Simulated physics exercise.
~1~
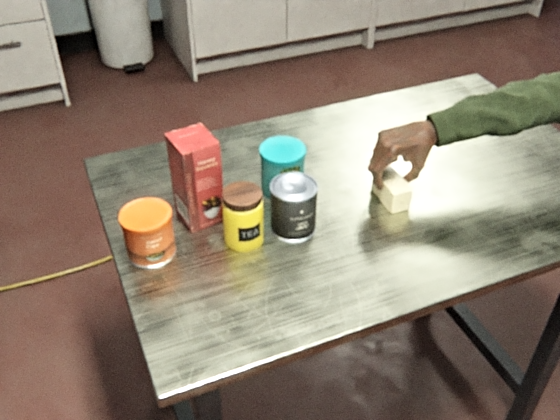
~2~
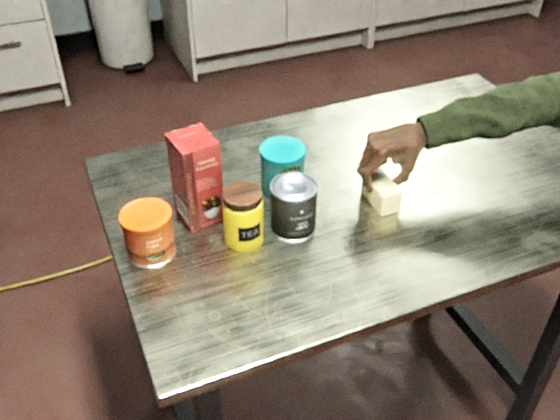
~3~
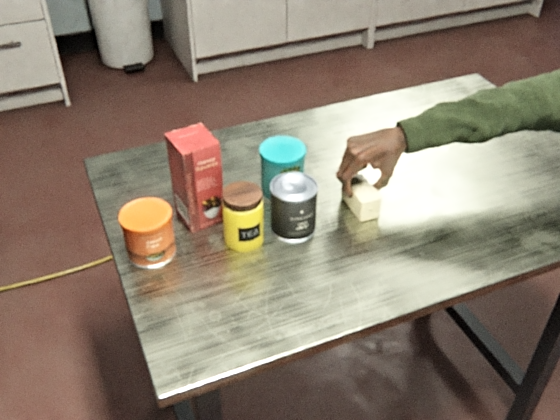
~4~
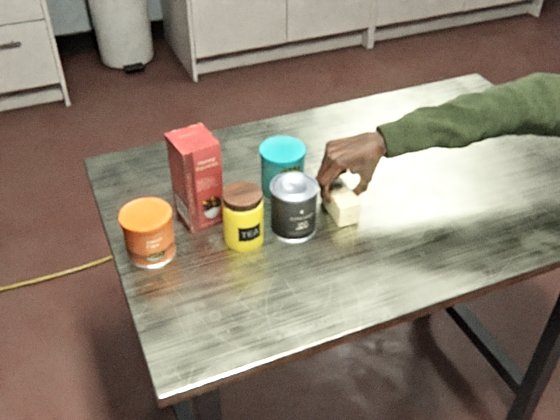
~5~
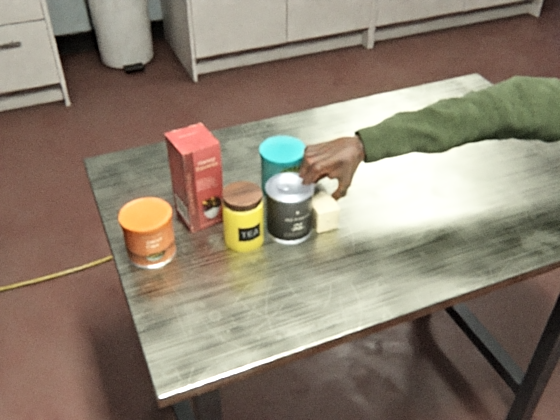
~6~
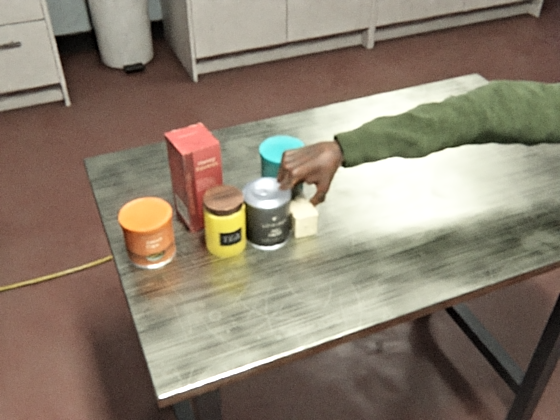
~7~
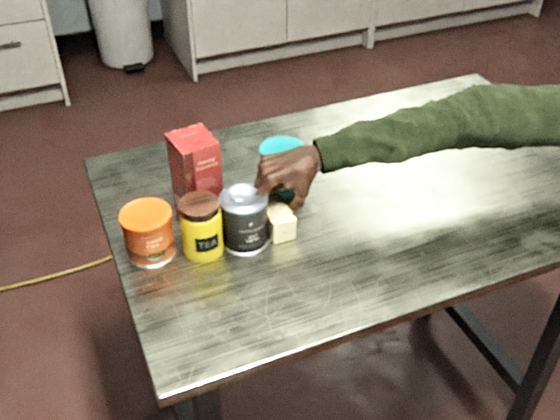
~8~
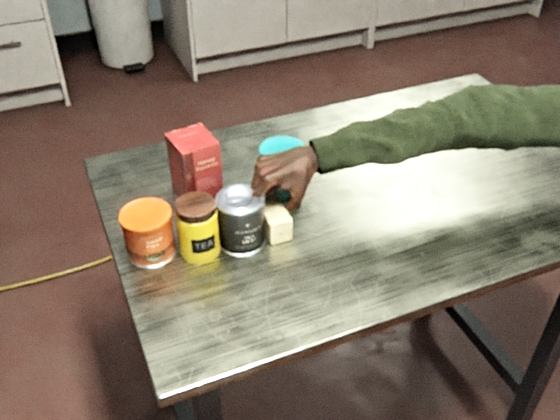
A hand slides a wooden block left, pushing the black tin and yellow jar, both staying upright.
